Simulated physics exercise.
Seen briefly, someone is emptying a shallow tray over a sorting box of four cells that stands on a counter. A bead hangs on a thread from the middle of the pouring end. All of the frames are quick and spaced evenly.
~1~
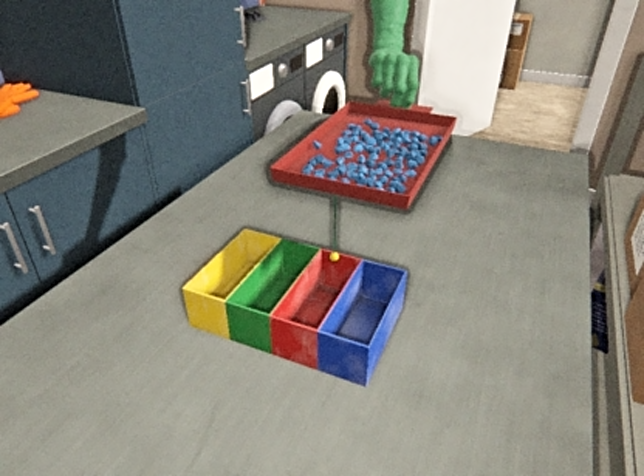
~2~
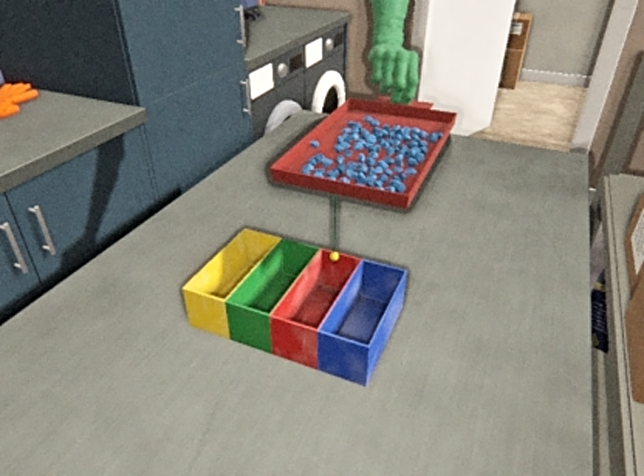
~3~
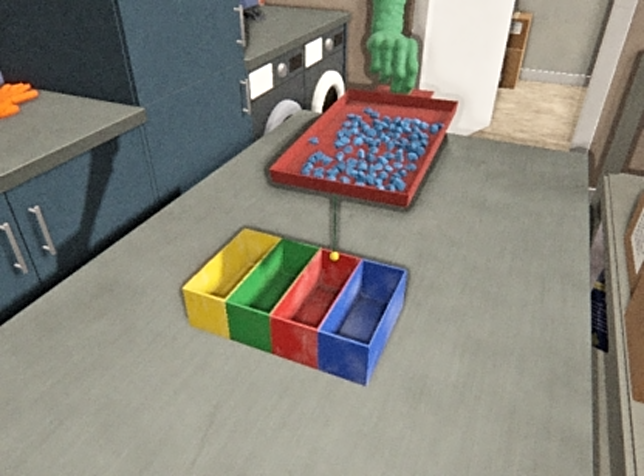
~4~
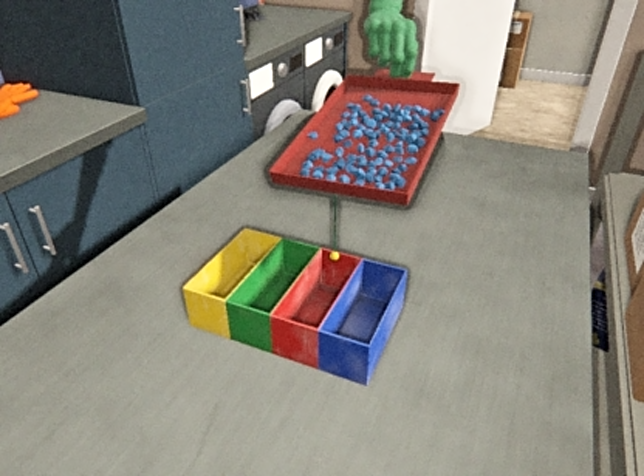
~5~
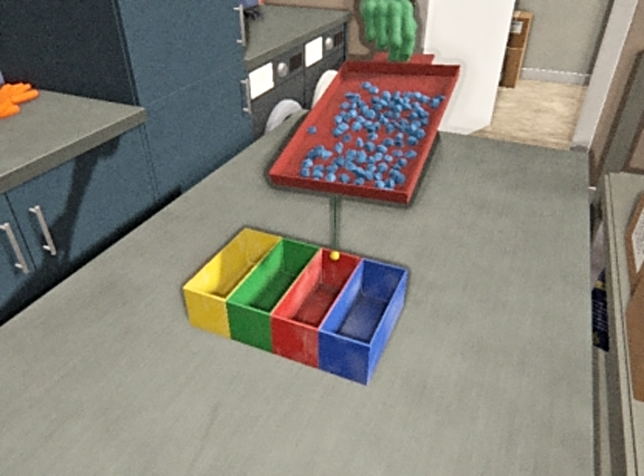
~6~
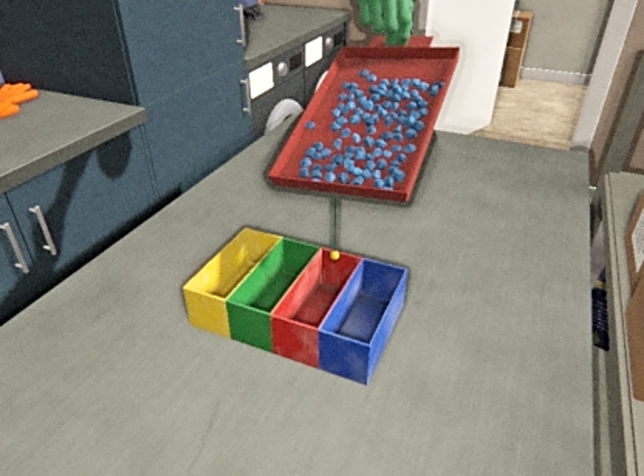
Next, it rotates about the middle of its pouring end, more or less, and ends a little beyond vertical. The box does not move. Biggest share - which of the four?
Green cell.
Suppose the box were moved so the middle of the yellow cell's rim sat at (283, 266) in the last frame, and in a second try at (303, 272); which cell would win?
The yellow cell, then yellow.
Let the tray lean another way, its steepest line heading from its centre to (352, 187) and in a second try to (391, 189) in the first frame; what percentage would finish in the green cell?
Somewhere close to 10 % the first time, 0 % the second.
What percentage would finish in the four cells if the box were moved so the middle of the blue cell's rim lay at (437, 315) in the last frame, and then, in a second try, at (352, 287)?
You'd get about 60 per cent first and about 100 per cent second.
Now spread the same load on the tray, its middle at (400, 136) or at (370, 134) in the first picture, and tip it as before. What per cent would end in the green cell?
First case around 40 %, second case around 60 %.
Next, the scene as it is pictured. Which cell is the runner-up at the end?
Runner-up - the red one.
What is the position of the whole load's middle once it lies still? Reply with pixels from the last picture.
Roughly at pixel (282, 313).
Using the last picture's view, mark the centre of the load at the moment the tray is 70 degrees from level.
Somewhere about pixel (310, 178).
Soon after the last picture, tray tipped steeply; most on the tray; a small part falling or outside the box.
A little later, tray tipped past a quarter turn; about a quarter on the tray; about a third in the green cell; about a quarter in the red cell; a small part in the yellow cell; a stray few in the blue cell; a small part falling or outside the box.
Later still, tray tipped past a quarter turn; about half in the green cell; about a quarter in the red cell; a small part in the blue cell; a small part in the yellow cell.
At rest, tray tipped past a quarter turn; about half in the green cell; about a quarter in the red cell; a small part in the blue cell; a small part in the yellow cell.
